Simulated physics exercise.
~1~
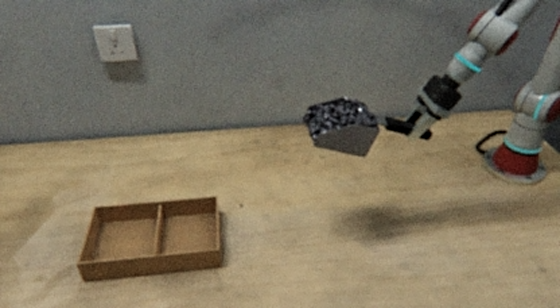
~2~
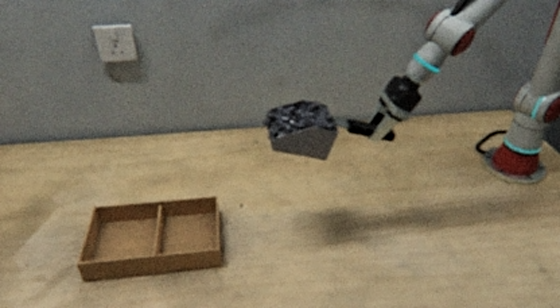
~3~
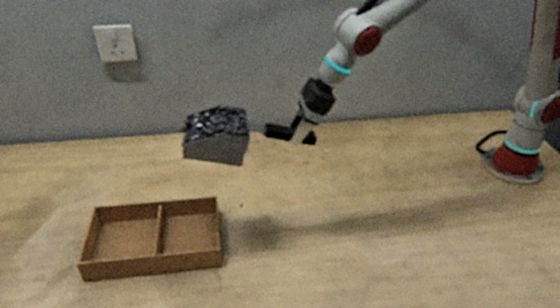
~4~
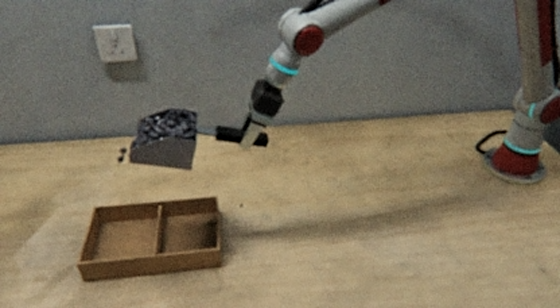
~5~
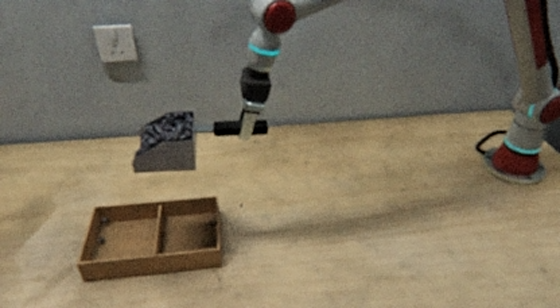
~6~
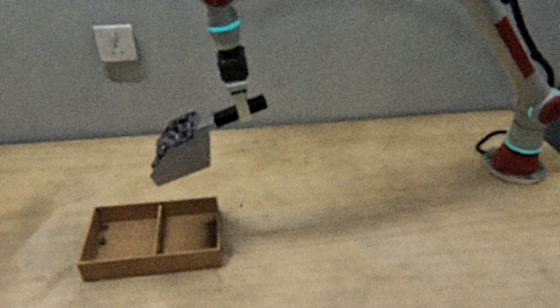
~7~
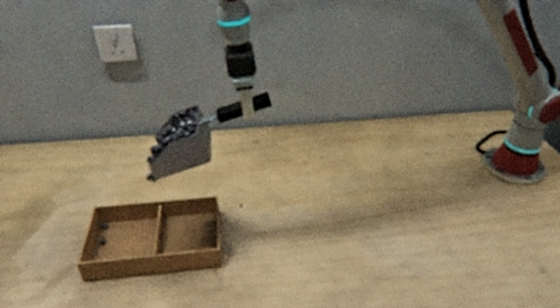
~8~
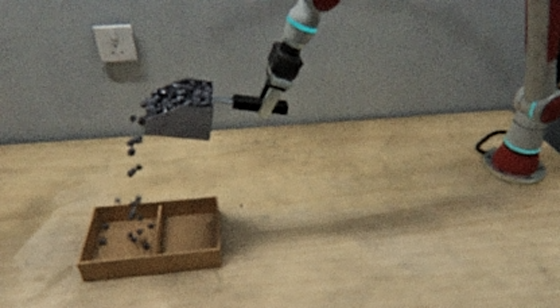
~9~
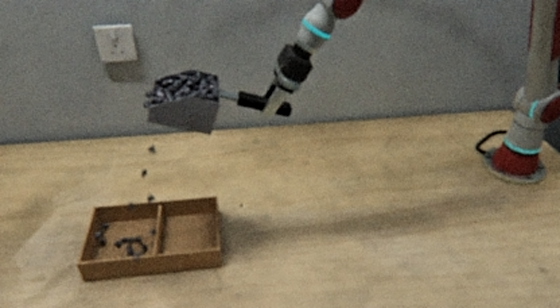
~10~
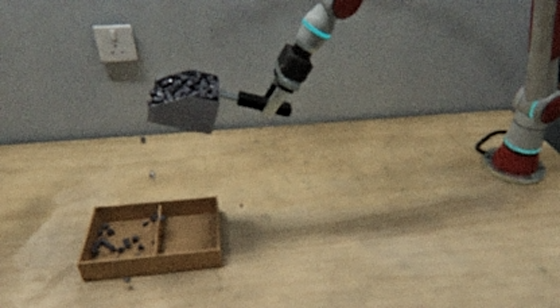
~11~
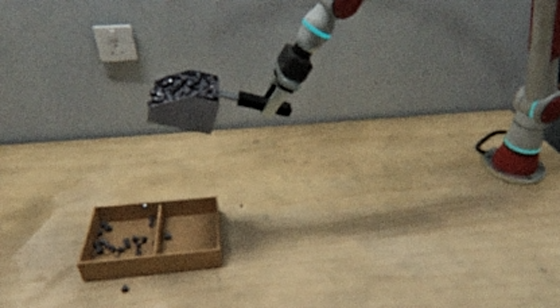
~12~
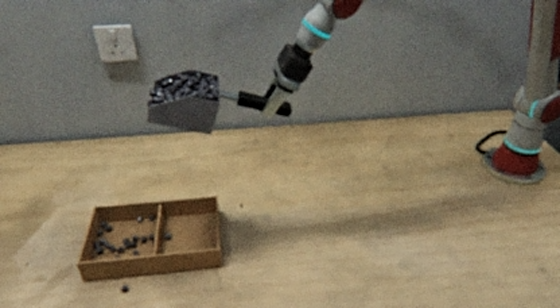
A robot arm carried a scoop heaped with small dark pebbles left over a divided wooden box, tipped it forward, then raised and levelled it as some spilled, mostly into the box's left part, leaving most of the load still in the scoop.
